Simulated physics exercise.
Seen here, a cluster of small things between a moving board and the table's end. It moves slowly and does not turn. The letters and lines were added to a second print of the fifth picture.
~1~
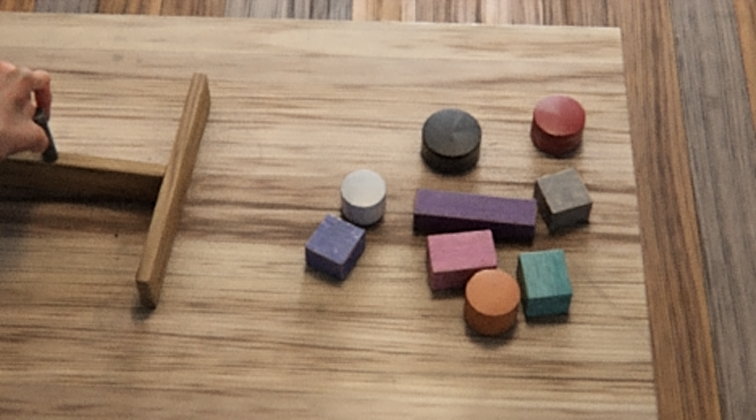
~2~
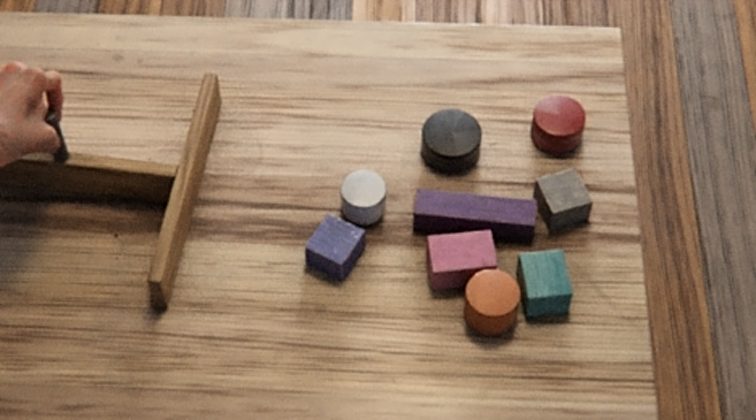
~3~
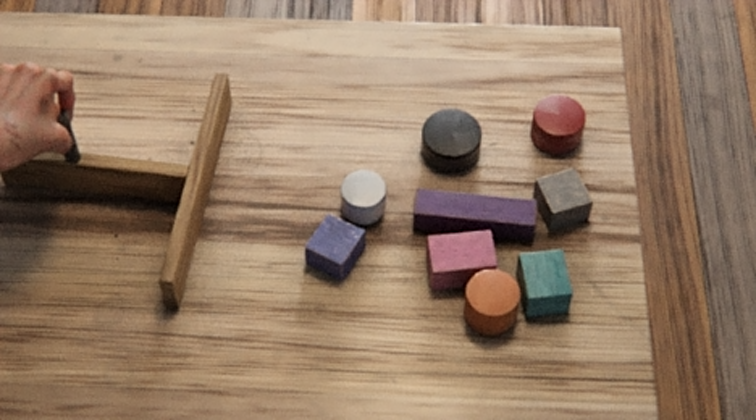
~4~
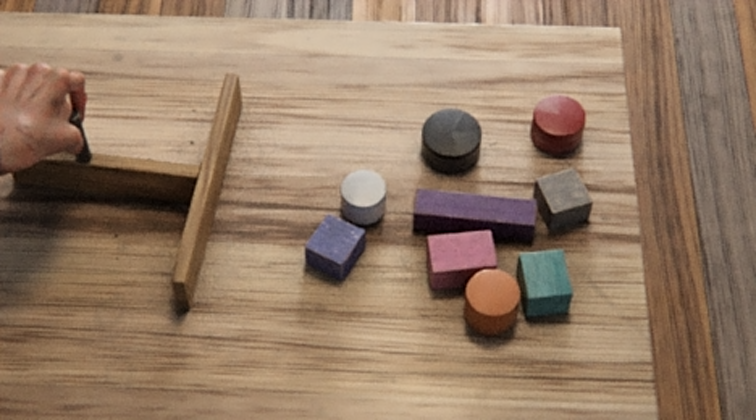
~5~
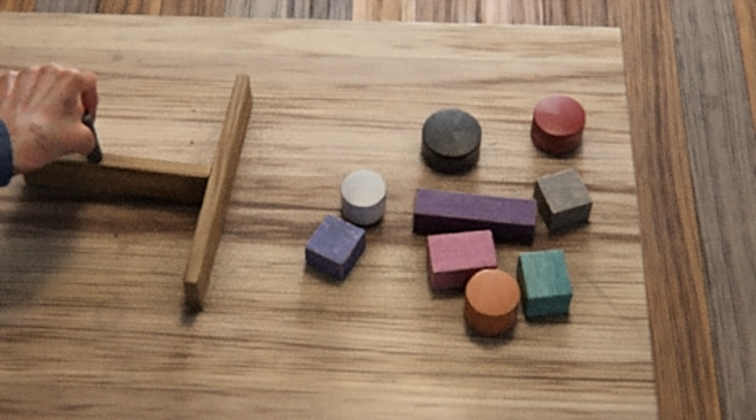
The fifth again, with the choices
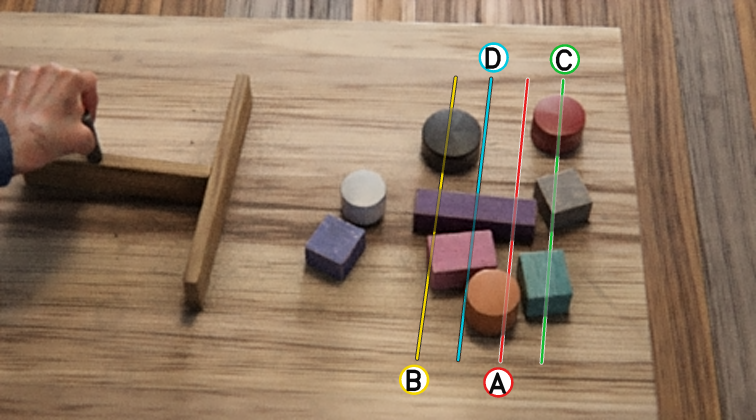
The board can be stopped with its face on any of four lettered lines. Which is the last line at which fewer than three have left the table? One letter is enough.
No farther than C.
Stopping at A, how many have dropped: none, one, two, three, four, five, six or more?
In all, none.
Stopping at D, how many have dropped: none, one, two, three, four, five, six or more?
By then, none.
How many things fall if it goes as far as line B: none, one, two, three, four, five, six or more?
In all, none.
On the copy, A at (515, 210); B at (438, 208); C at (553, 211); D at (476, 209).
On C. First, board (339, 175); blue block (360, 246); white tin (369, 199).
Then, board (459, 179); turquoise block (588, 290); grey block (572, 197).
Finally, board (552, 181); turquoise block over the edge; purple bar over the edge; two fallen.
By contrast, A is within the limit but short; B is within the limit but short; D is within the limit but short.
